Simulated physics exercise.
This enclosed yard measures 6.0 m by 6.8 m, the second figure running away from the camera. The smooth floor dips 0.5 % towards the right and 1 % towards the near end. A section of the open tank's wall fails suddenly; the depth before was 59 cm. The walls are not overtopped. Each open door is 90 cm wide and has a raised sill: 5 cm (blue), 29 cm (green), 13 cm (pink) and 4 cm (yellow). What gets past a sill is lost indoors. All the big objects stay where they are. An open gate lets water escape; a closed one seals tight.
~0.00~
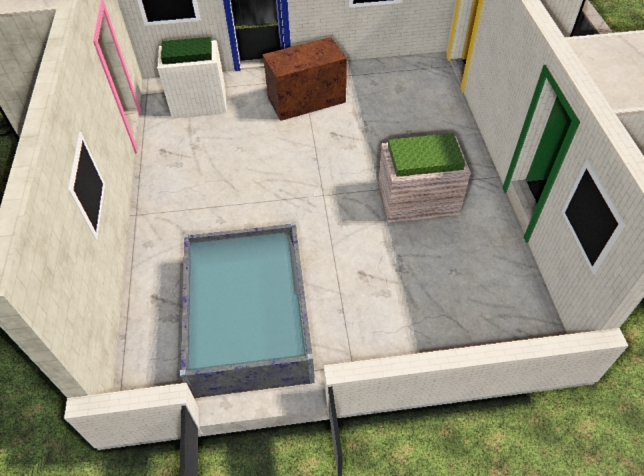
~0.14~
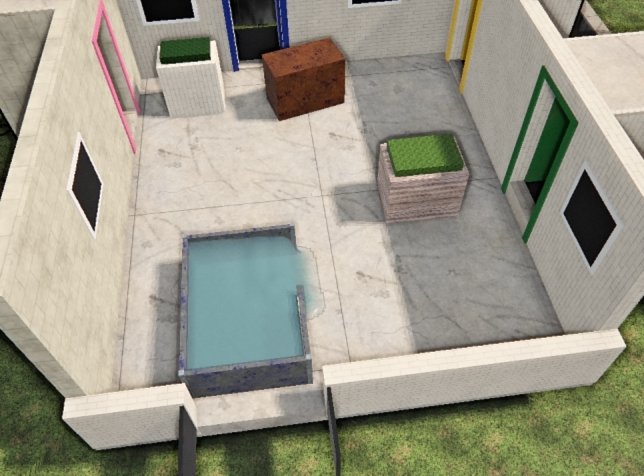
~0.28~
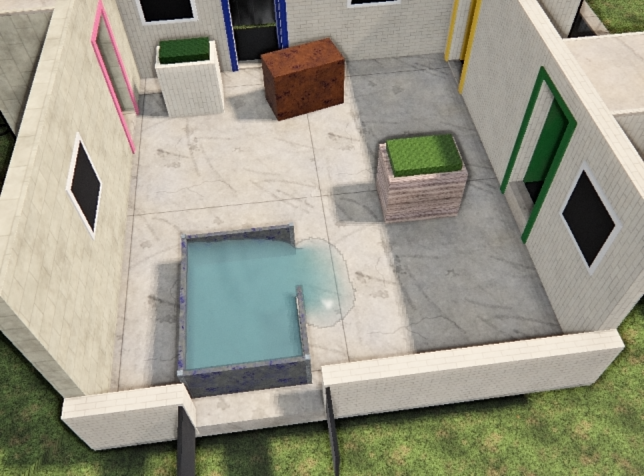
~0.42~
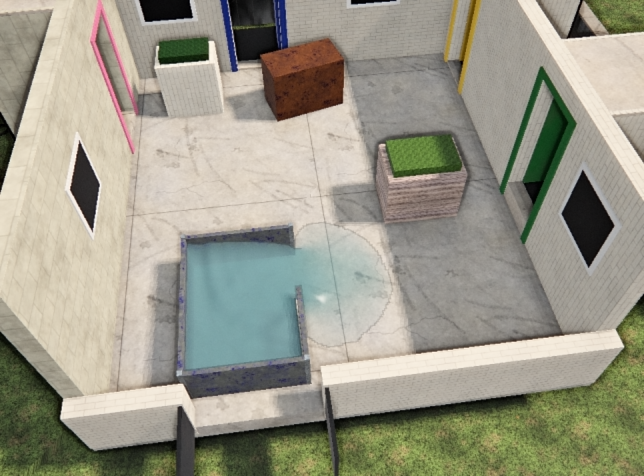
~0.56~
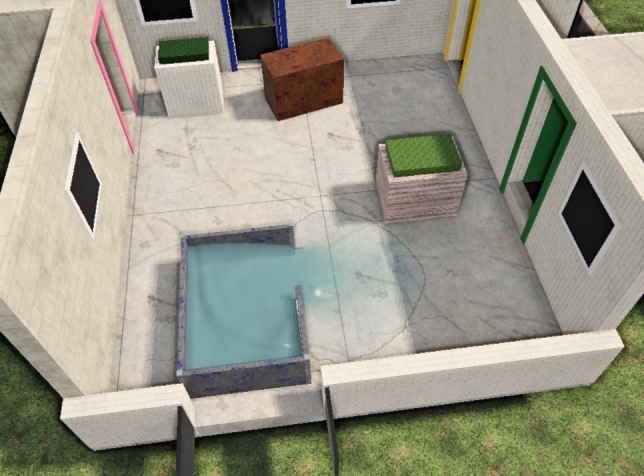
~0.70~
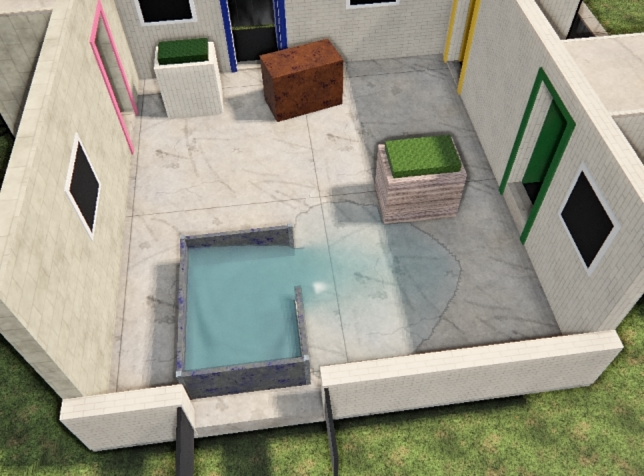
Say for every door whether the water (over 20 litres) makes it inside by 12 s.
Door by door: At the blue door it keeps below the limit; at the green door it does not reach the limit; at the pink door it does not reach the limit; at the yellow door it goes over the limit.
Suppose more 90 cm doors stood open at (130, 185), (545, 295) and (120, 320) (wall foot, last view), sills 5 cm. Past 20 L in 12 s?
In that order: Not over, above, under.
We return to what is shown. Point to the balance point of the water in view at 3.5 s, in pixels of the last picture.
Near (377, 268).
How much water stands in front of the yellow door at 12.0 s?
About 4.5 cm.
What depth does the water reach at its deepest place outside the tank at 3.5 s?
About 22 cm.
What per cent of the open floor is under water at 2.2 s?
Some 35 per cent of it.
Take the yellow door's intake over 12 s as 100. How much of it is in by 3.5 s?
Some 0 per cent by then.
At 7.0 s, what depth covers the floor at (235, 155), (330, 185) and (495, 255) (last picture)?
In that order: 1, 2 and 10 cm.
After 1.4 s water covers 25 % of the floor and is deepest (28 cm) near (307, 276); blue door not reached, green door 18 cm at the sill, 0 L in, pink door not reached, yellow door not reached.
After 2.2 s water covers 35 % of the floor and is deepest (31 cm) near (513, 233); blue door not reached, green door 27 cm at the sill, 1 L in, pink door not reached, yellow door not reached.
After 3.5 s water covers 50 % of the floor and is deepest (22 cm) near (553, 363); blue door not reached, green door 18 cm at the sill, 3 L in, pink door not reached, yellow door 2 cm at the sill, 0 L in.
After 7.0 s water covers 60 % of the floor and is deepest (13 cm) near (509, 224); blue door 1 cm at the sill, 0 L in, green door 12 cm at the sill, 3 L in, pink door not reached, yellow door 8 cm at the sill, 18 L in.
After 12.0 s water covers 85 % of the floor and is deepest (11 cm) near (488, 174); blue door 2 cm at the sill, 0 L in, green door 7 cm at the sill, 3 L in, pink door not reached, yellow door 5 cm at the sill, 40 L in.
